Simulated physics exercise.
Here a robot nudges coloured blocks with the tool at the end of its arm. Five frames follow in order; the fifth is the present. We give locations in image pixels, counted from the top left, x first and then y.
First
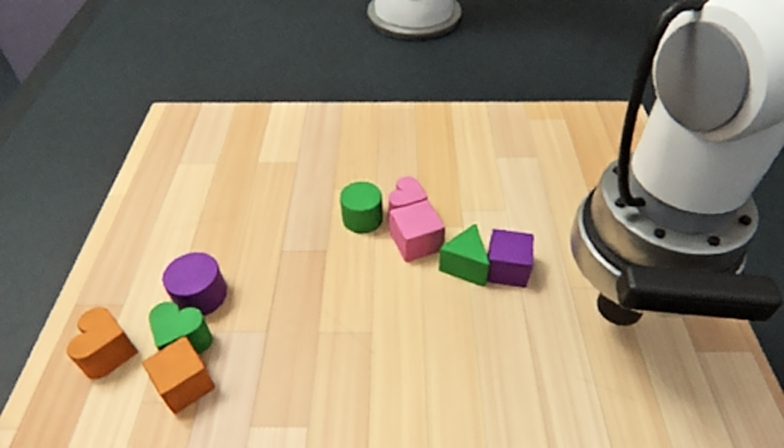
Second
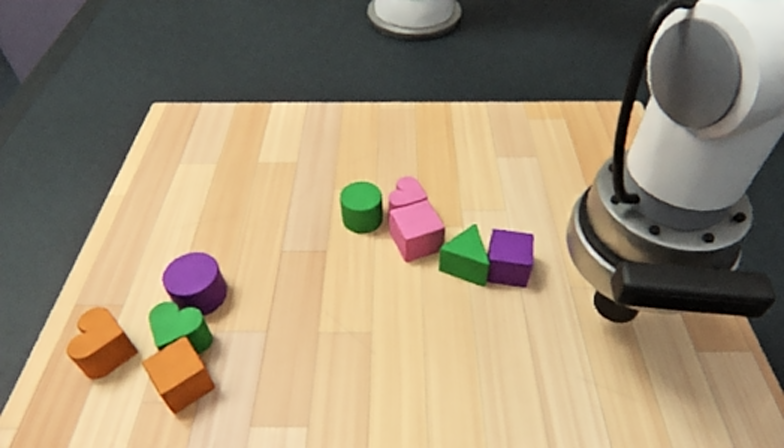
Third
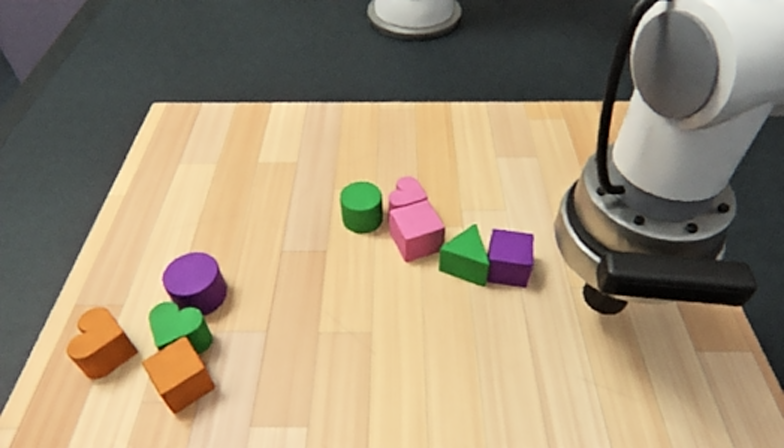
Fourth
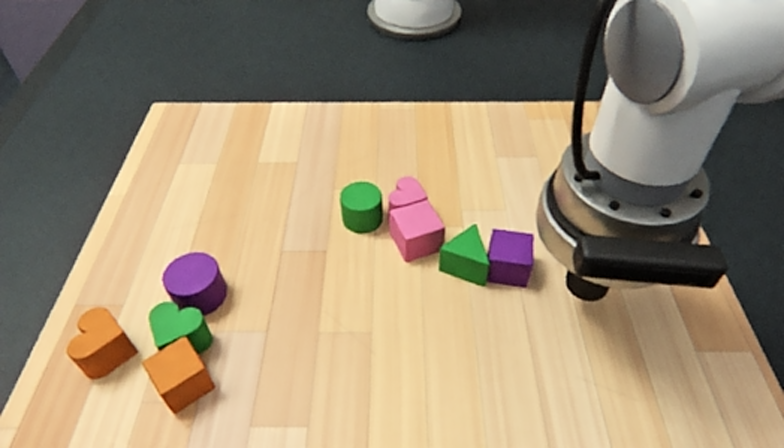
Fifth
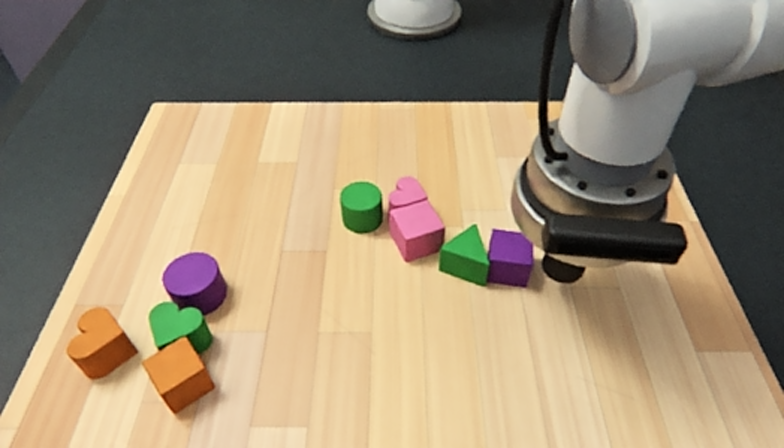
A light wooden tabletop with dark flooring around it is seen from above at an angle by a still camera. Orange, green and purple blocks cluster at the lower left, while a green cylinder, two pink blocks, a green triangle and a purple square sit near the middle. From the right, the white robot arm moves its dark-tipped tool leftward and slightly up toward the purple square, while the blocks stay still.
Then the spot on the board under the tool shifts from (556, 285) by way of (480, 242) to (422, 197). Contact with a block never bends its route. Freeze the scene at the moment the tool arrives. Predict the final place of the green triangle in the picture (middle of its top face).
The spot you're after is about (417, 250) in the image.
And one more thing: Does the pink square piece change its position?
I'd say yes.
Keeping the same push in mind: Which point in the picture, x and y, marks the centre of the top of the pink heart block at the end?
Most likely (391, 184).
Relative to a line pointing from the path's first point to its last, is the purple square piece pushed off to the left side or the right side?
Slides left.
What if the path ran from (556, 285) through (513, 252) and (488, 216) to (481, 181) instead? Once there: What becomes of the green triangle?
In the end it has been moved.
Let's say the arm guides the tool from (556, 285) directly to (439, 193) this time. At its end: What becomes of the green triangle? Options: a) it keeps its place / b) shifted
I'll go with b - shifted.
On the path given first. One third of the way, tool at (506, 240); pink heart block at (403, 188), turned 15° clockwise; pink square piece at (400, 215), turned 15° clockwise; green triangle at (431, 243); purple square piece at (463, 231), turned 30° anticlockwise.
Two thirds of the way, tool at (462, 209); pink heart block at (403, 188), turned 15° clockwise; pink square piece at (383, 218), turned 55° clockwise; green triangle at (417, 250), turned 50° anticlockwise; purple square piece at (428, 222), turned 70° anticlockwise.
At the end, tool at (422, 180); pink heart block at (391, 184), turned 20° anticlockwise; pink square piece at (383, 218), turned 55° clockwise; green triangle at (417, 250), turned 50° anticlockwise; purple square piece at (428, 222), turned 70° anticlockwise.
